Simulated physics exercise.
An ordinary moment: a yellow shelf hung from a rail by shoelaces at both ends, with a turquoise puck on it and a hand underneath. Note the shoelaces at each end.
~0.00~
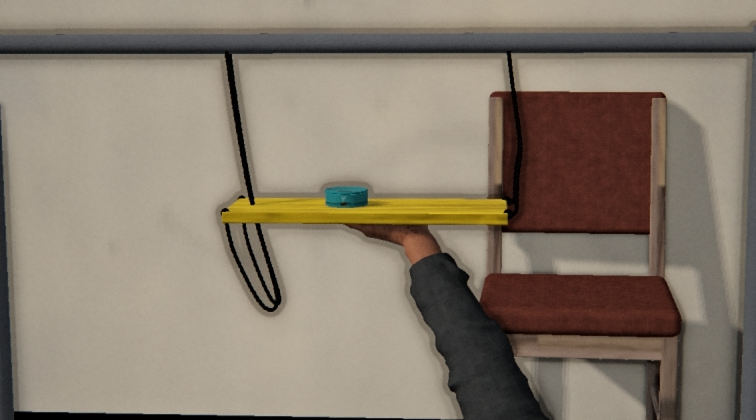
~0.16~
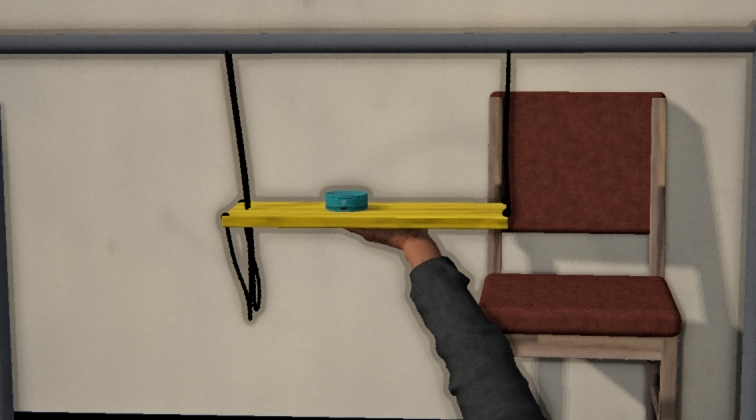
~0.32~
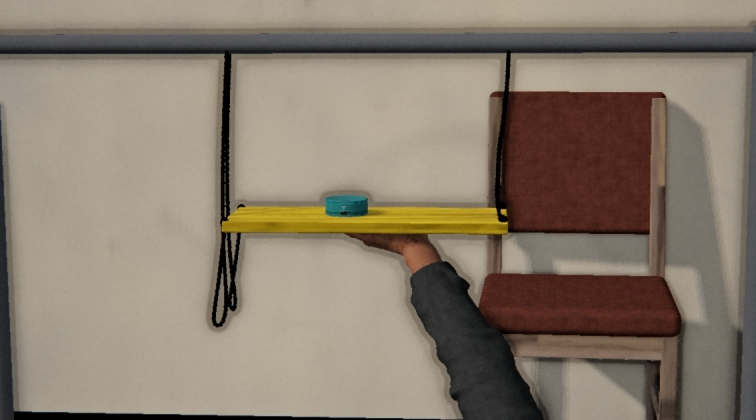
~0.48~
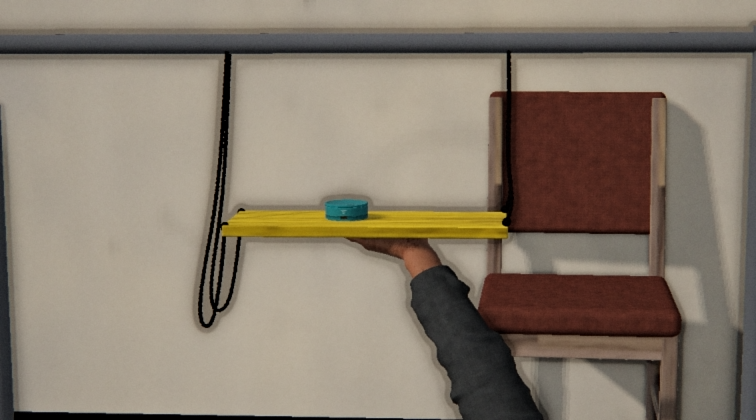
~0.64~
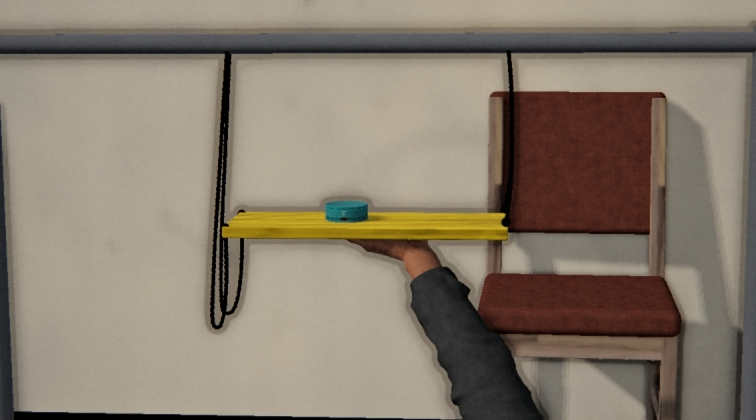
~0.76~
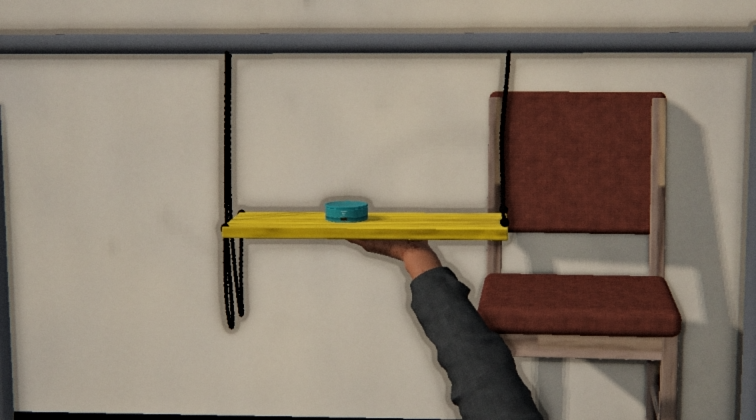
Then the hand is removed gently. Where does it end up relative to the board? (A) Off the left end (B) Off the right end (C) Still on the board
Off the left end.
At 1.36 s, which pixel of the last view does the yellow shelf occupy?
(440, 308).
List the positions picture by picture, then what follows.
Turquoise puck (347, 197); yellow shelf (364, 219), in the first picture.
Turquoise puck (347, 201), in the second picture.
Turquoise puck (347, 207), in the third picture.
Turquoise puck (347, 210); yellow shelf (364, 232), in the fourth picture.
Turquoise puck (347, 212), in the fifth picture.
Turquoise puck (347, 212); yellow shelf (364, 234); left shoelaces slack, hanging in a loop; right shoelaces almost straight, in the sixth picture.
After 1.36 s, board tipped 43° down to the left; puck falling.
After 1.96 s, board tipped 51° down to the left; puck on the floor.
At rest, board tipped 50° down to the left; puck on the floor. The turquoise puck falls from the left end.
